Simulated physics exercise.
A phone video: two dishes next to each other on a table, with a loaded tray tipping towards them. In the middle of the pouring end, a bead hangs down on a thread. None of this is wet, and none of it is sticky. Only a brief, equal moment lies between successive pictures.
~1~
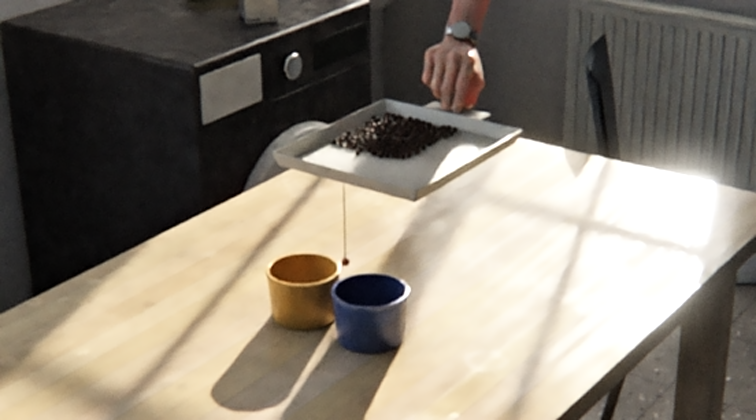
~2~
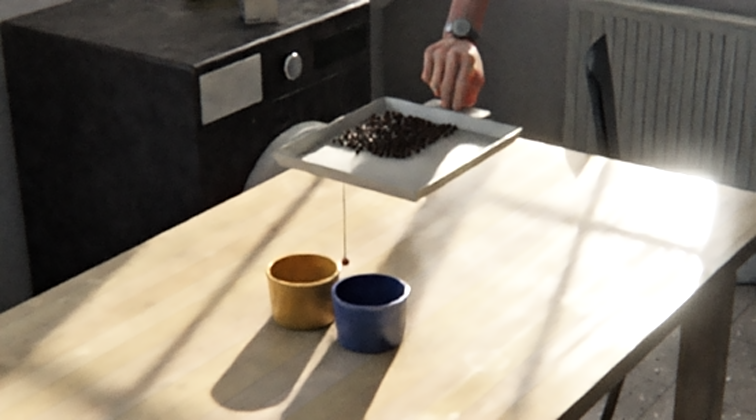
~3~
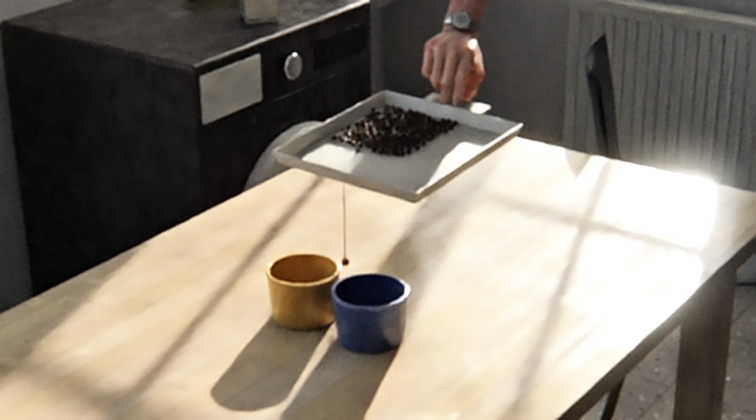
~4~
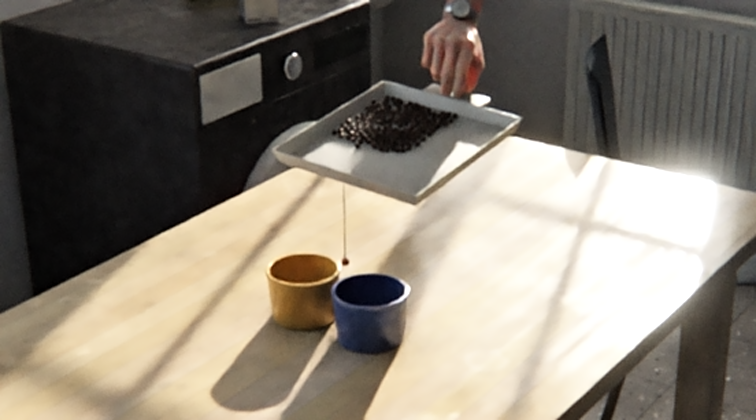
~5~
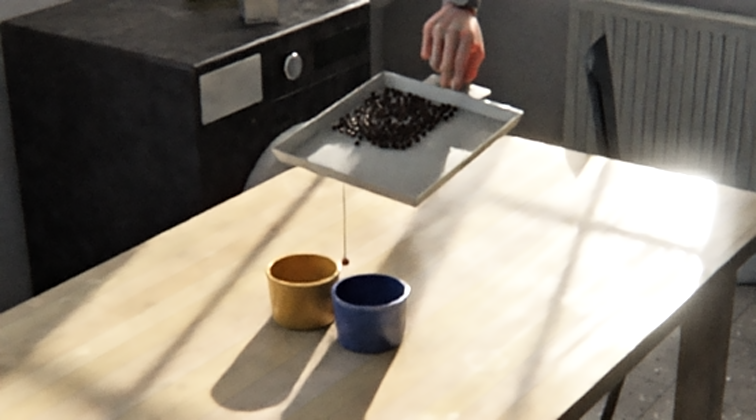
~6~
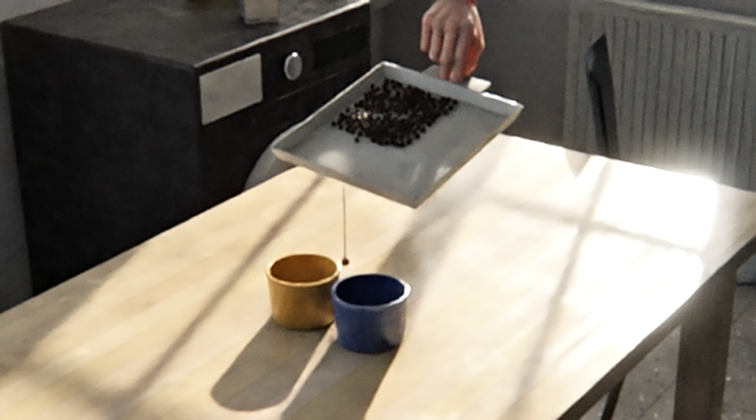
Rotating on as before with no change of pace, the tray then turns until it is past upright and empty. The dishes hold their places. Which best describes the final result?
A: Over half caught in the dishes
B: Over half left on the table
The answer is B.
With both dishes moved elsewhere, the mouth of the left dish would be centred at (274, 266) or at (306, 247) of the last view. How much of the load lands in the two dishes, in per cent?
About 0% on the first try and 0% on the second.
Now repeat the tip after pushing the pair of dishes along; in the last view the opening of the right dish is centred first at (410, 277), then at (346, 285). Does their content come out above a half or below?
The dishes end up with the lesser share in the first try and the lesser share in the second.
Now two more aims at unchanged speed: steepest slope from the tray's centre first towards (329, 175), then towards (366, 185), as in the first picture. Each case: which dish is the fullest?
Leftward dish at the first place, Rightward dish at the second.
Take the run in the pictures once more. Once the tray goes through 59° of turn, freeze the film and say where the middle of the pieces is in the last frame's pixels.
Roughly at (395, 204).
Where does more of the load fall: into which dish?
The one at right ends up fuller.
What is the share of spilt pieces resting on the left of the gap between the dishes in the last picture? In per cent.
Near 0 in a hundred.
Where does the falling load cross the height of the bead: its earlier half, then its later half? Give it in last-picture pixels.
It passes near (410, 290) first and then near (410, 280).
Just after the last frame, tray tipped steeply; the larger part on the tray; about a tenth in the right dish; roughly a quarter outside both; just a few in the air.
A moment on, tray tipped right over; just a few on the tray; roughly a third in the right dish; roughly half outside both; about a tenth in the air.
Further on, tray tipped past a quarter turn; roughly a third in the right dish; roughly two thirds outside both.
When it is over, tray tipped past a quarter turn; roughly a third in the right dish; not one in the left dish; roughly two thirds outside both.
